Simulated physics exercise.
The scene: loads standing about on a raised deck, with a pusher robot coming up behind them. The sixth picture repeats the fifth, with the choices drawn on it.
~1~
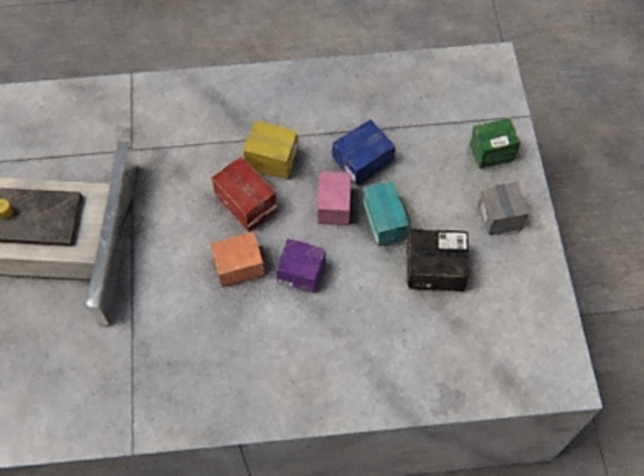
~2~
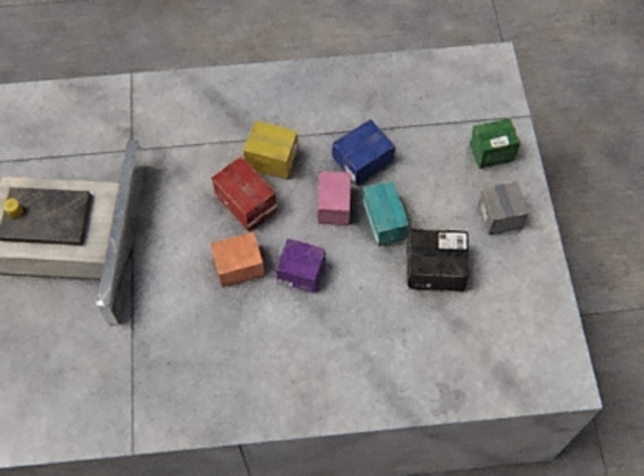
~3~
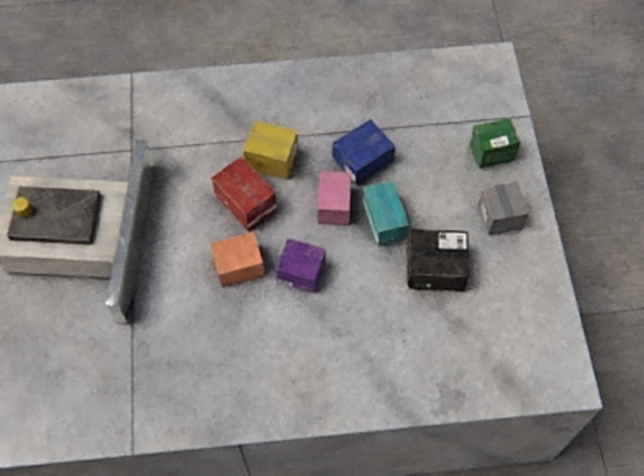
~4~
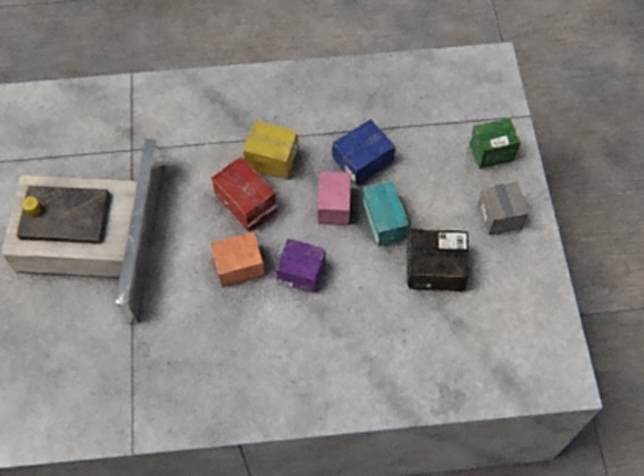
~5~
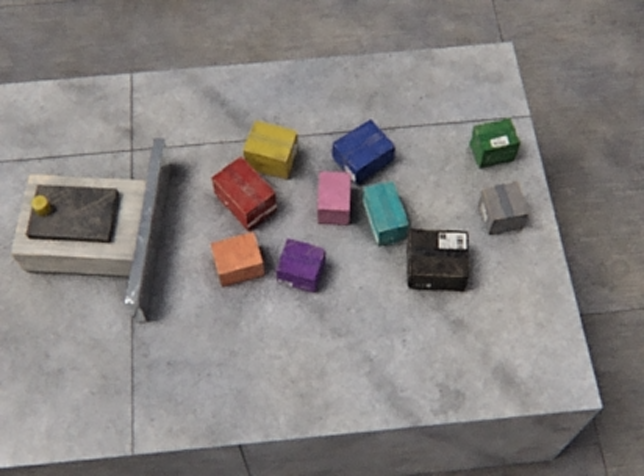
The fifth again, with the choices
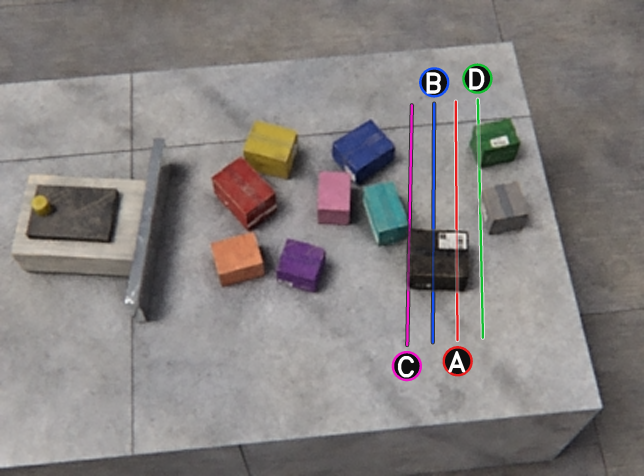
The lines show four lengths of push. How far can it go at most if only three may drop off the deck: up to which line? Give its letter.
A is the last line within the limit.
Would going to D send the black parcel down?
Yes.
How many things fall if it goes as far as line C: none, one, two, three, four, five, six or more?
By then, none.
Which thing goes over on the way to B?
The green parcel.
On the copy, A at (457, 213); B at (434, 215); C at (410, 217); D at (480, 211).
On A. First, robot (192, 203); yellow parcel (296, 148); purple box (328, 264).
Then, robot (303, 193); black parcel (487, 260); blue parcel (448, 151).
Finally, robot (391, 185); green parcel over the edge; black parcel over the edge; three fallen.
By contrast, B is within the limit but short; C is within the limit but short; D drops four.
